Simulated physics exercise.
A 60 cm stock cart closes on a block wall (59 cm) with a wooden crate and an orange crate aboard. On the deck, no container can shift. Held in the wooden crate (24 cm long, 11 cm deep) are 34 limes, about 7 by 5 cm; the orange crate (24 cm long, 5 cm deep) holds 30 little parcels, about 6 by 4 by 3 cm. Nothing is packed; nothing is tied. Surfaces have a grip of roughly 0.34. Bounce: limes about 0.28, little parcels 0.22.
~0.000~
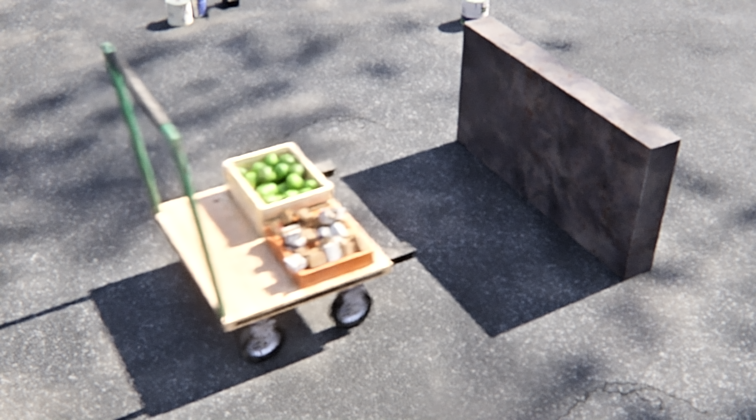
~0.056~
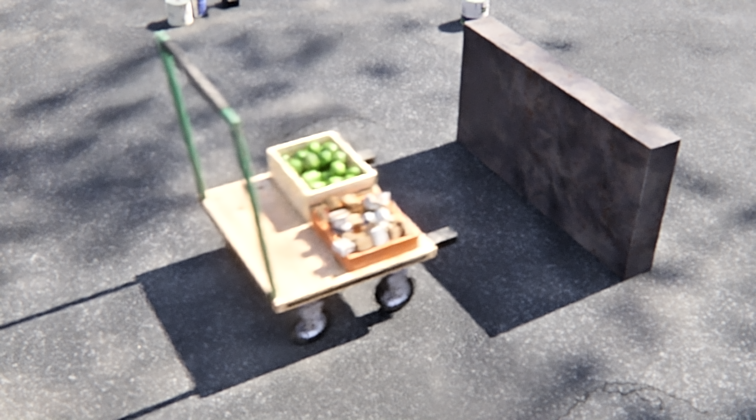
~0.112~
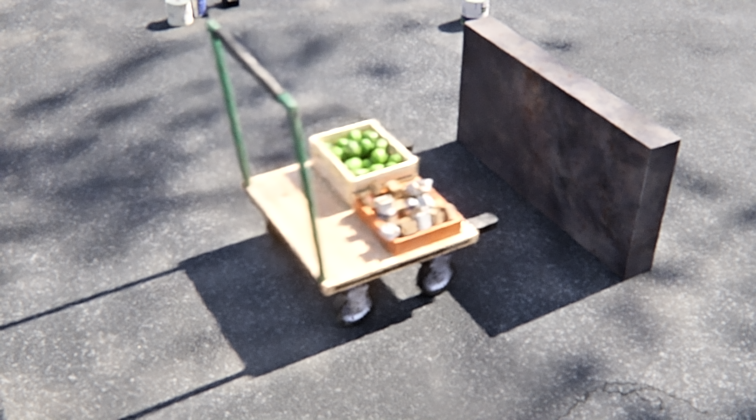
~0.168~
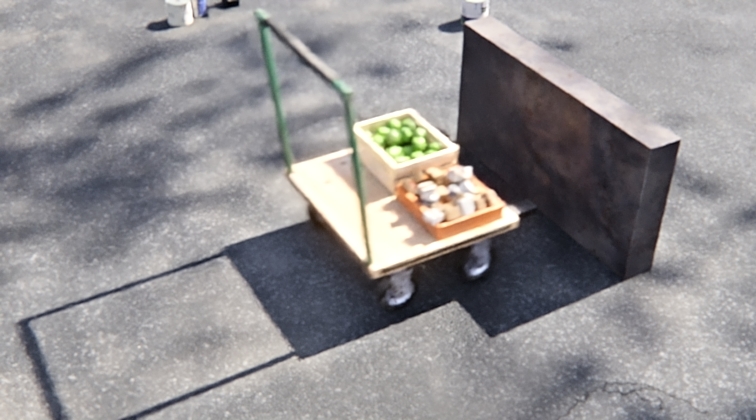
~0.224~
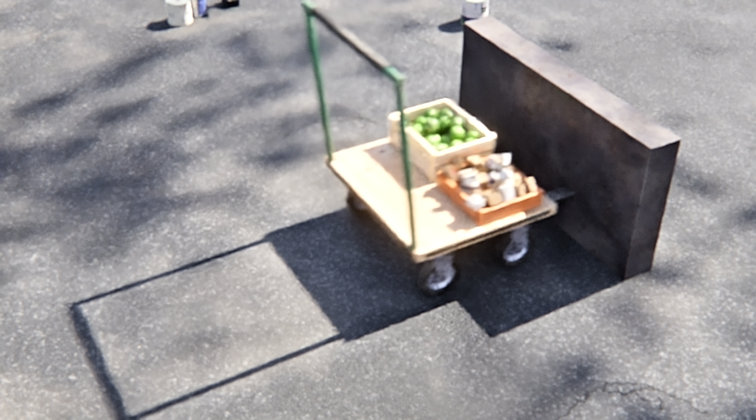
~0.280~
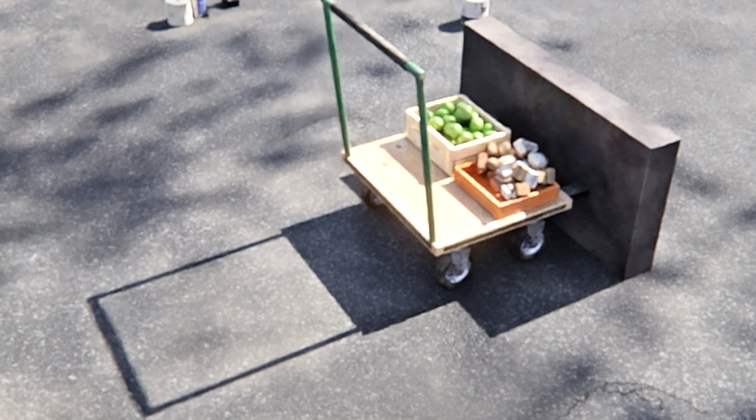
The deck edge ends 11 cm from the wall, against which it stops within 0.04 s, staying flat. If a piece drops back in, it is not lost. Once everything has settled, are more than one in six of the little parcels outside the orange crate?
Yes.
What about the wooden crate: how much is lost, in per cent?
I'd put the wooden crate at some 5 per cent.
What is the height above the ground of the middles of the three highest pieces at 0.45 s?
On average they sit about 46 cm high.
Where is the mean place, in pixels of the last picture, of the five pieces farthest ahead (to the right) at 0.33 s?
They're centred near (535, 133).
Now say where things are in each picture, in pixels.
In the first picture (we follow the rim corner now nearest the camera), orange crate at (305, 273); wooden crate at (265, 207); 78 cm still to roll; nothing out yet.
In the second picture, orange crate at (353, 256); wooden crate at (311, 193); 60 cm still to roll.
In the third picture, orange crate at (399, 240); wooden crate at (356, 179); 43 cm still to roll.
In the fourth picture, orange crate at (442, 225); wooden crate at (398, 166); 25 cm still to roll.
In the fifth picture, orange crate at (484, 211); wooden crate at (439, 153); 7 cm still to roll.
In the sixth picture, orange crate at (502, 205); wooden crate at (455, 148); stopped; 1 out, the lowest parcel at (529, 148).
After 0.33 s, 1 of 34 out of the wooden crate and 4 of 30 out of the orange crate.
After 0.45 s, 1 of 34 out of the wooden crate and 8 of 30 out of the orange crate.
After 0.68 s, 1 of 34 out of the wooden crate and 9 of 30 out of the orange crate.
Outcome (at 1.18 s), 1 of 34 out of the wooden crate and 9 of 30 out of the orange crate. Asked share, 9 of 30, 30 per cent.
